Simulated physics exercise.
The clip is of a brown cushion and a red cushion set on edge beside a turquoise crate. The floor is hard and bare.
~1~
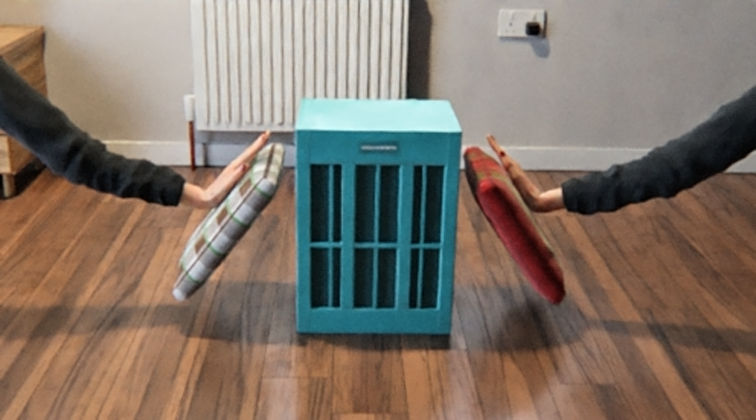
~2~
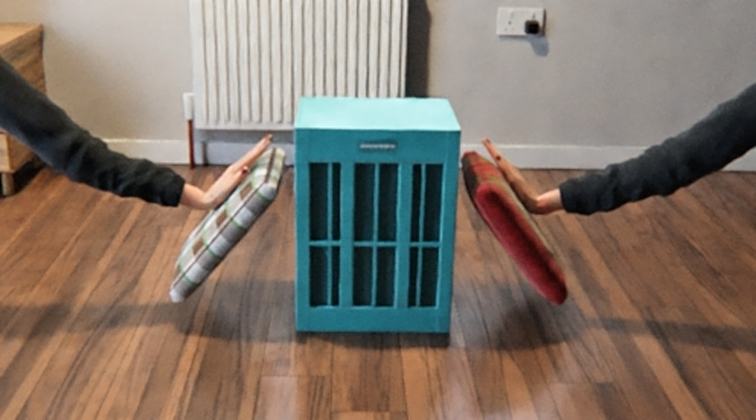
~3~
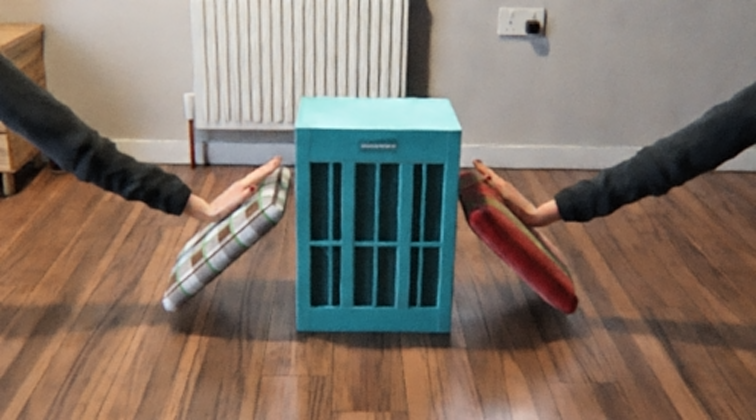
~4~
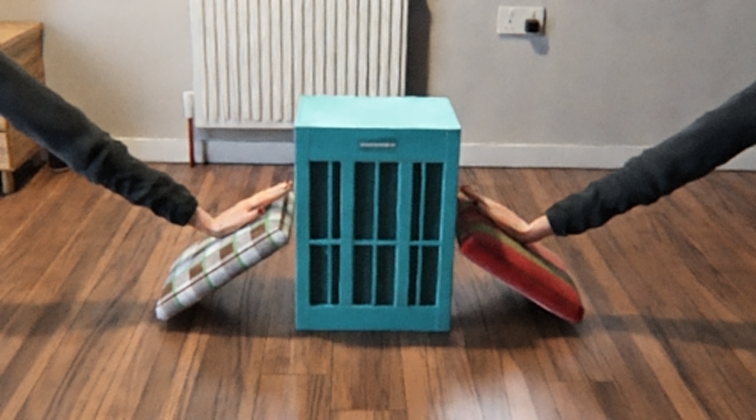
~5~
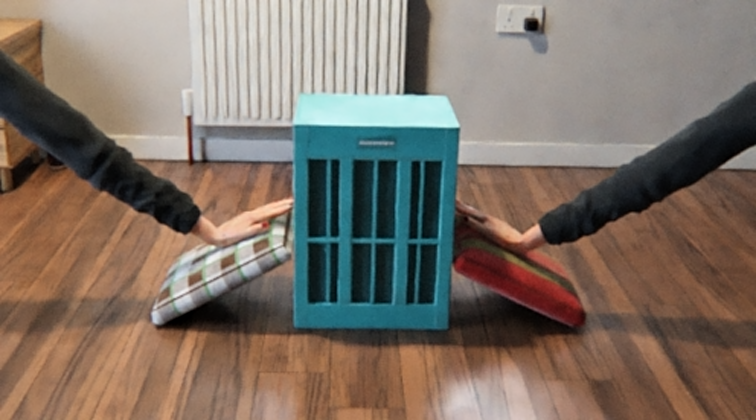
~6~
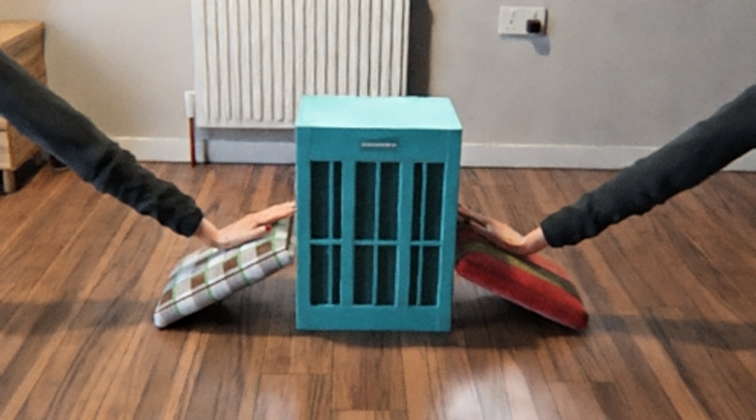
On a wooden floor, two hands lower brown and red cushions against a turquoise crate.
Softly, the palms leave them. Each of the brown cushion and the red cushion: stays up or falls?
Brown cushion - falls, red cushion - falls.
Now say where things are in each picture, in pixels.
In the first picture, brown cushion foot (181, 297), head (270, 184); red cushion foot (557, 300), head (485, 189).
In the second picture, brown cushion foot (177, 298); red cushion foot (560, 301).
In the third picture, brown cushion foot (170, 306); red cushion foot (571, 309).
In the fourth picture, brown cushion foot (162, 315); red cushion foot (579, 318).
In the fifth picture, brown cushion foot (157, 319); red cushion foot (580, 322).
In the sixth picture, brown cushion foot (159, 321), head (290, 257), at a low slant; red cushion foot (583, 324), head (461, 268), at a low slant.
Then, 0.28 s after the last picture, brown cushion flat on the floor near (223, 287); red cushion flat on the floor near (517, 288).
Then, 0.52 s after the last picture, brown cushion flat on the floor near (225, 288); red cushion flat on the floor near (516, 290).
At rest, brown cushion flat on the floor near (225, 288); red cushion flat on the floor near (516, 290). The brown cushion slides down flat and the red cushion slips and lies down.
